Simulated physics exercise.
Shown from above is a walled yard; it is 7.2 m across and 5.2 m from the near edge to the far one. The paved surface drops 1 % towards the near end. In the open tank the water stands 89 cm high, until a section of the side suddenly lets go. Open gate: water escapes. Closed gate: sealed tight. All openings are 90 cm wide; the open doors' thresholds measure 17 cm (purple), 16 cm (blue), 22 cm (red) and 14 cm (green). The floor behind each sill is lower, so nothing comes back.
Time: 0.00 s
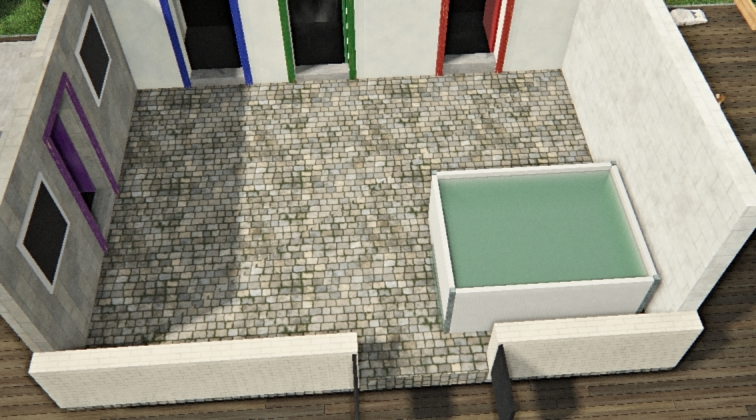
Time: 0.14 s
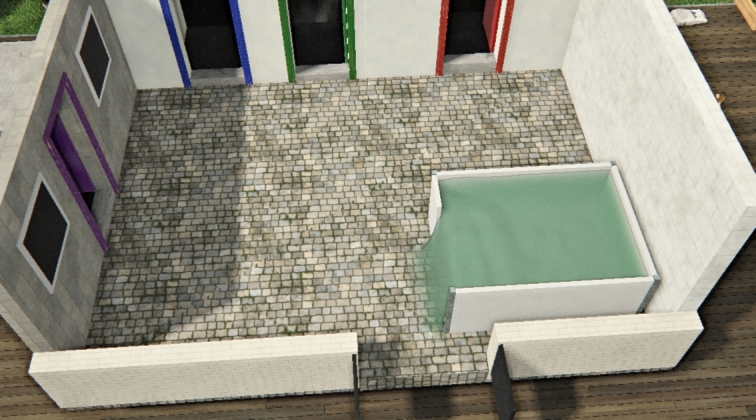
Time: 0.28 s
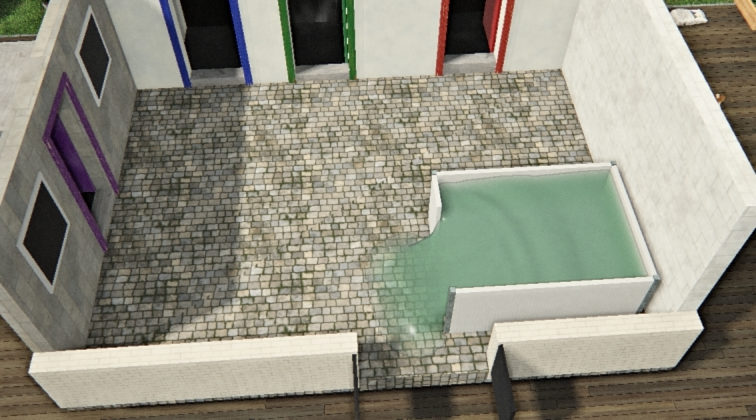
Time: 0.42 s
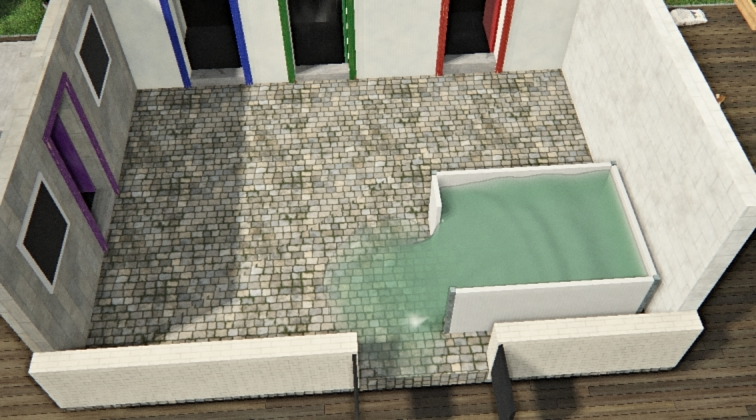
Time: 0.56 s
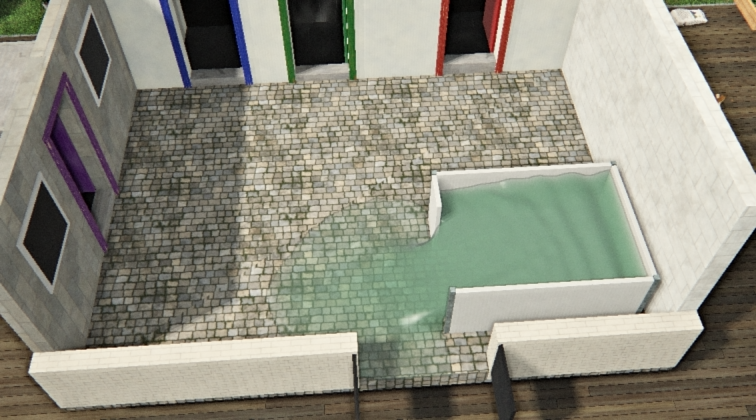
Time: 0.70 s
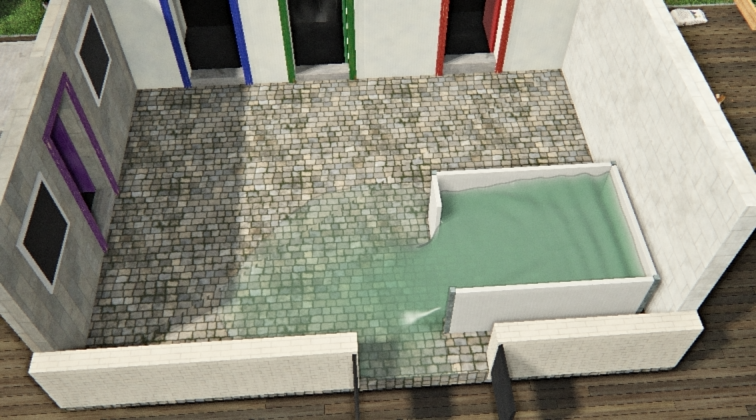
The footage shows a walled, cobbled yard seen from above, where green water stands still in an open white tank, then pours out through a gap at its left side and spreads leftward across the paving as the tank's level lowers.
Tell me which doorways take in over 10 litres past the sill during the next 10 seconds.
Result: Purple door: Tops the amount; blue door: Tops the amount; red door: Falls short; green door: Falls short.
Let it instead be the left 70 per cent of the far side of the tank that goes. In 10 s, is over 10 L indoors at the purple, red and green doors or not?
Here's how it goes: Purple falls short, red exceeds it, green exceeds it.
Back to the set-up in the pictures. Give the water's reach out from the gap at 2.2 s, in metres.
Roughly 5.6 m.
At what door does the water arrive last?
I'd say the red one.
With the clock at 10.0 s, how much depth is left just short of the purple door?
It's some 11.0 centimetres deep.
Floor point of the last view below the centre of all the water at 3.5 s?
The water is centred near (309, 251).
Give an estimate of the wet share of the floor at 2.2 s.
About 45 per cent.
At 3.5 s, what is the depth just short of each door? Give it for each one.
Readings (cm): Purple = 22; blue = 23; red = 0; green = 0.
After 1.4 s water covers 40 % of the floor and is deepest (55 cm) near (80, 379); purple door not reached, blue door not reached, red door not reached, green door not reached.
After 2.2 s water covers 45 % of the floor and is deepest (52 cm) near (86, 352); purple door 28 cm at the sill, 5 L in, blue door not reached, red door not reached, green door not reached.
After 3.5 s water covers 50 % of the floor and is deepest (40 cm) near (138, 93); purple door 22 cm at the sill, 42 L in, blue door 23 cm at the sill, 1 L in, red door not reached, green door not reached.
After 6.0 s water covers 85 % of the floor and is deepest (21 cm) near (126, 150); purple door 14 cm at the sill, 49 L in, blue door 20 cm at the sill, 73 L in, red door 4 cm at the sill, 0 L in, green door 12 cm at the sill, 0 L in.
After 10.0 s water covers 95 % of the floor and is deepest (17 cm) near (574, 198); purple door 11 cm at the sill, 49 L in, blue door 9 cm at the sill, 80 L in, red door 4 cm at the sill, 0 L in, green door 7 cm at the sill, 0 L in.
